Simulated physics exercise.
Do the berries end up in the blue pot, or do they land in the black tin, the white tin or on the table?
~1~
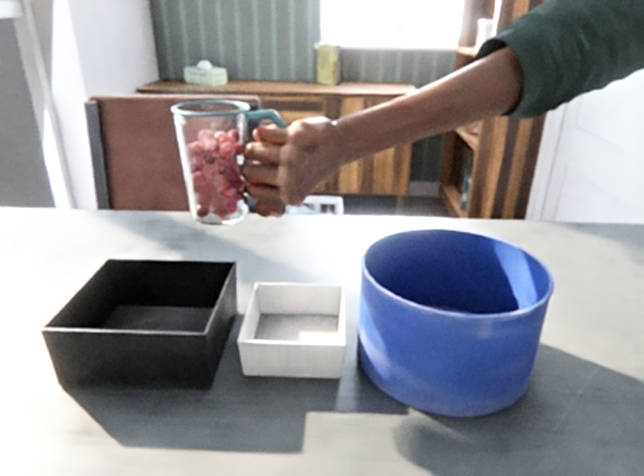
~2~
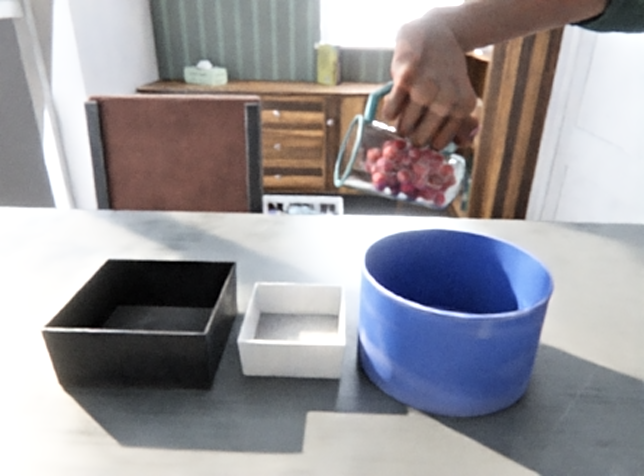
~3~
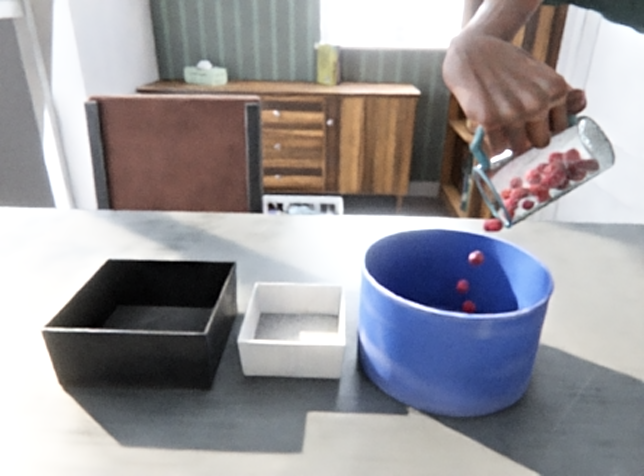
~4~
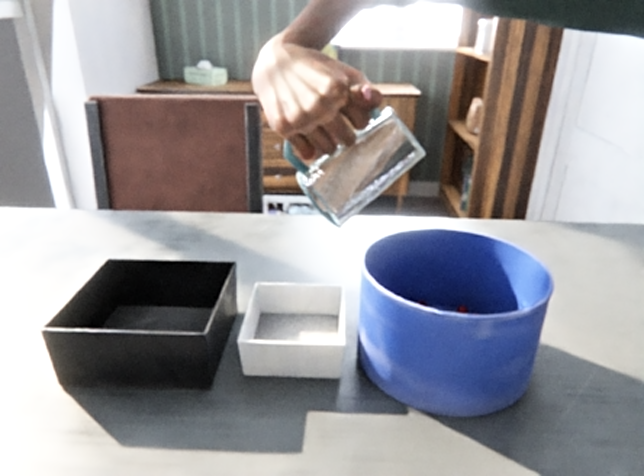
They end up in the blue pot. Both tins stay empty and no berries are left on the table.
